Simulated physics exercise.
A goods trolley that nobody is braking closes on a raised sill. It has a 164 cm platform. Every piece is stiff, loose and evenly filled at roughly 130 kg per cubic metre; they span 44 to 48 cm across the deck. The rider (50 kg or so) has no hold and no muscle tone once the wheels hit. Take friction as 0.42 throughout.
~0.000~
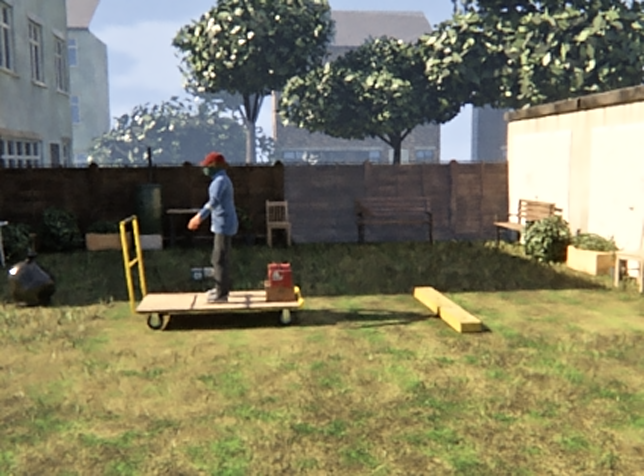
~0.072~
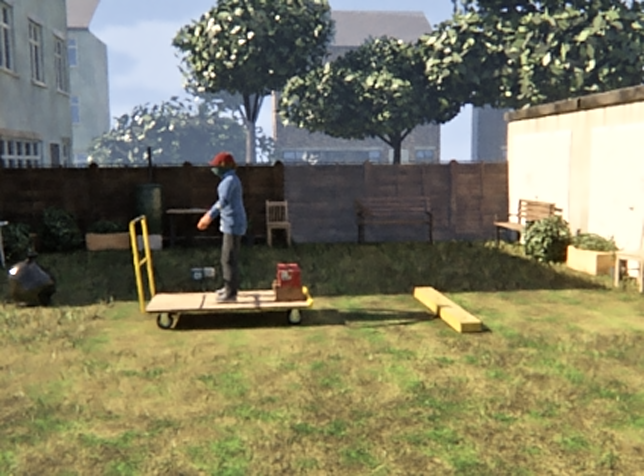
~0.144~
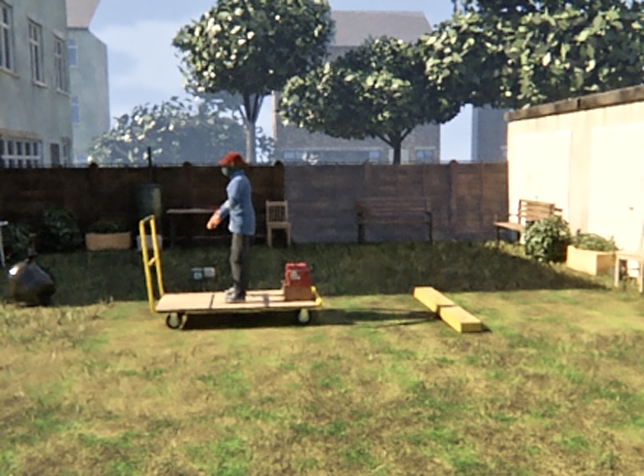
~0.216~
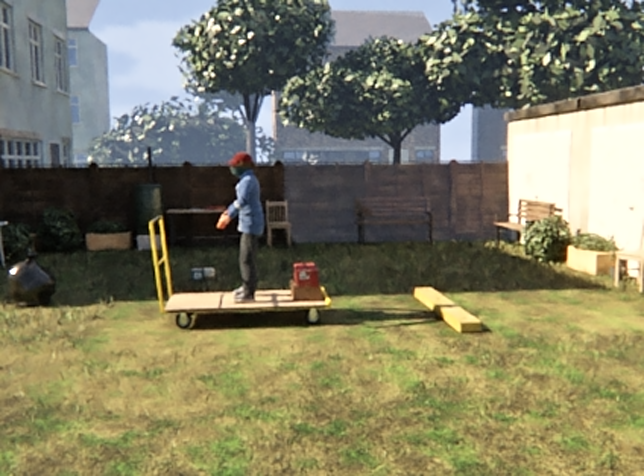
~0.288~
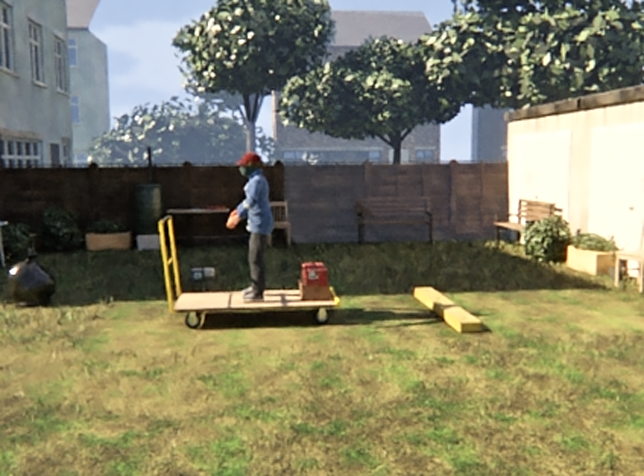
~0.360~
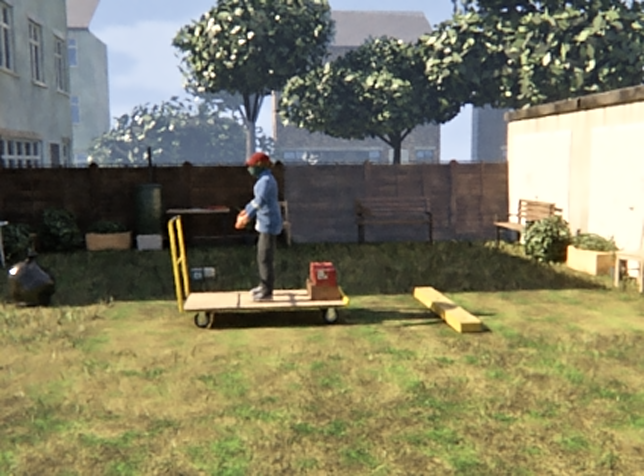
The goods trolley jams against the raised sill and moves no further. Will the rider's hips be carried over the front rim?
The rider's hips end beyond the front rim at this speed.
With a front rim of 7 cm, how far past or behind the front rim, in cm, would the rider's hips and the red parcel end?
Then hips 30 past, red 110 past.
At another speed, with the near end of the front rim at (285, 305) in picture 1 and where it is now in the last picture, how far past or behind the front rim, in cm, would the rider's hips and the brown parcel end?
In that case hips 40 past, brown 20 behind.
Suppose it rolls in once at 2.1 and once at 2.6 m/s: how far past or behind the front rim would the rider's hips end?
First 30 cm past, then 70 cm past.
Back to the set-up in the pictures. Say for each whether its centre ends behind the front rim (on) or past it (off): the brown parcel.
In the end: Brown on.
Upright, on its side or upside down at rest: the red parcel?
At rest: Red upside down.
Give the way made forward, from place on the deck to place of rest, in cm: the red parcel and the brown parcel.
Red 75, brown 5.
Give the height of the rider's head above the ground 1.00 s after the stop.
Some 50 cm up.
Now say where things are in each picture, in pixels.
The first frame shows hips (226, 222), brown parcel (280, 291), rim corner (302, 305); 157 cm short of the stop.
The second frame shows hips (234, 222), brown parcel (288, 291), rim corner (311, 305); 148 cm short of the stop.
The third frame shows hips (243, 221), brown parcel (297, 291), rim corner (320, 305); 138 cm short of the stop.
The fourth frame shows hips (252, 221), brown parcel (306, 290), rim corner (329, 304); 129 cm short of the stop.
The fifth frame shows hips (261, 221), brown parcel (314, 290), rim corner (338, 304); 120 cm short of the stop.
The sixth frame shows hips (270, 221), brown parcel (323, 290), rim corner (347, 304); 110 cm short of the stop. Speed about 1.3 m/s.
Impact comes at 1.21 s.
After 1.46 s the rider's hips are 36 cm behind the rim, near (411, 231) in the last picture's view.
After 1.76 s the rider's hips are 10 cm past the rim, near (452, 275) in the last picture's view.
After 2.21 s the rider's hips are 16 cm past the rim, near (457, 293) in the last picture's view.
At rest, 4.9 s, past the rim, red parcel and the rider's hips; behind it, brown parcel.
